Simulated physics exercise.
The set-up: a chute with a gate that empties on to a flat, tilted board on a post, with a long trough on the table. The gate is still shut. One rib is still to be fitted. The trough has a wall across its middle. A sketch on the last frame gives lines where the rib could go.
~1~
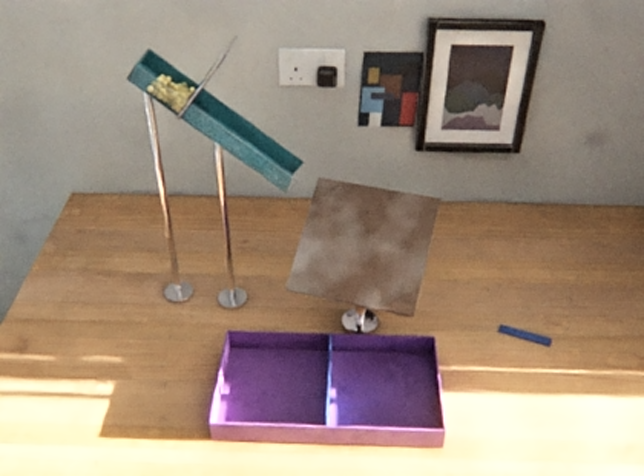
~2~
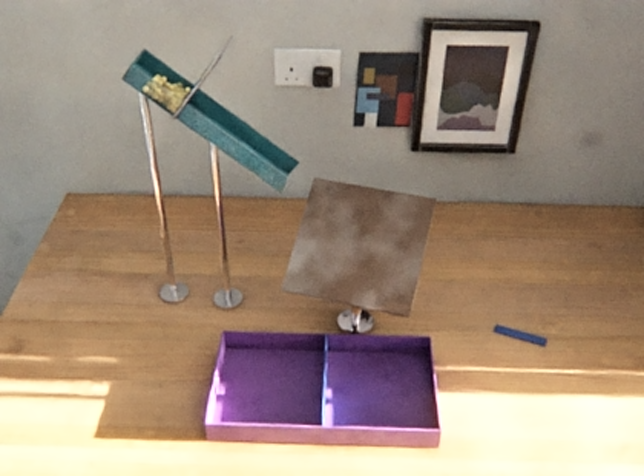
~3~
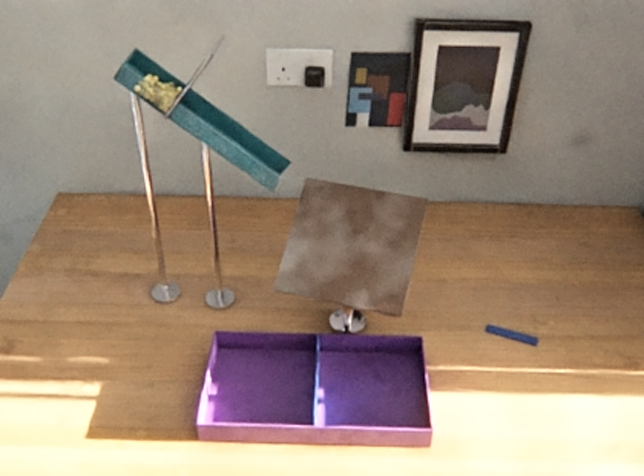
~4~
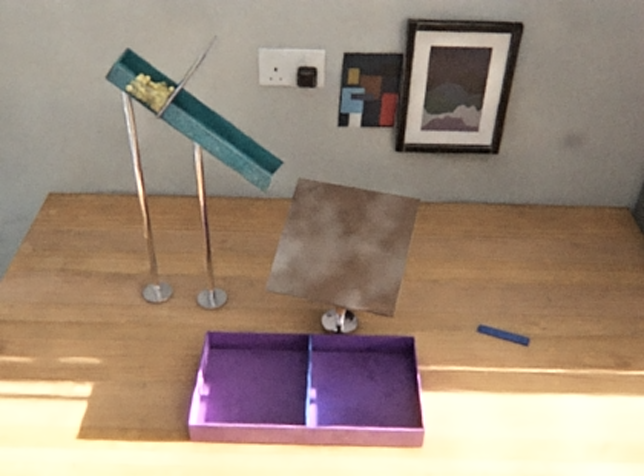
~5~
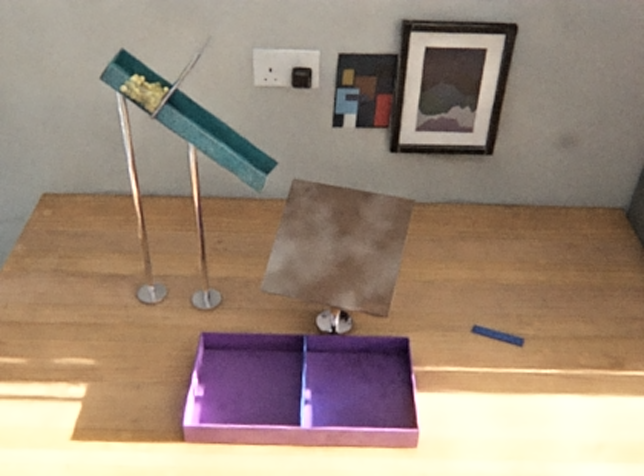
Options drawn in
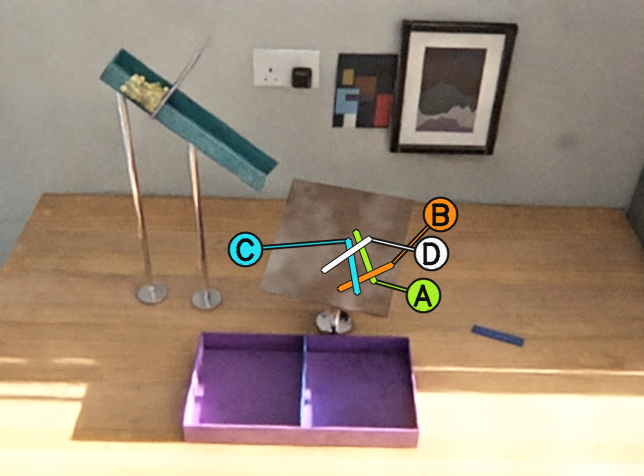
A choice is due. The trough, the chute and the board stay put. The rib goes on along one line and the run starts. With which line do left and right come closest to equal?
B.
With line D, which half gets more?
More lands on the left.
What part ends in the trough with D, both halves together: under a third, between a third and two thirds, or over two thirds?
It is over two thirds.
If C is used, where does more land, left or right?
Right.
On the marked copy, line A from (356, 232) to (373, 281); line B from (391, 265) to (340, 288); line C from (348, 240) to (357, 292); line D from (369, 239) to (324, 270).
If A is chosen, of what is caught, a small part in the left half, most in the right.
If B is chosen, of what is caught, about half in the left half, about half in the right.
If C is chosen, of what is caught, about a quarter in the left half, most in the right.
If D is chosen, of what is caught, most in the left half, about a quarter in the right.
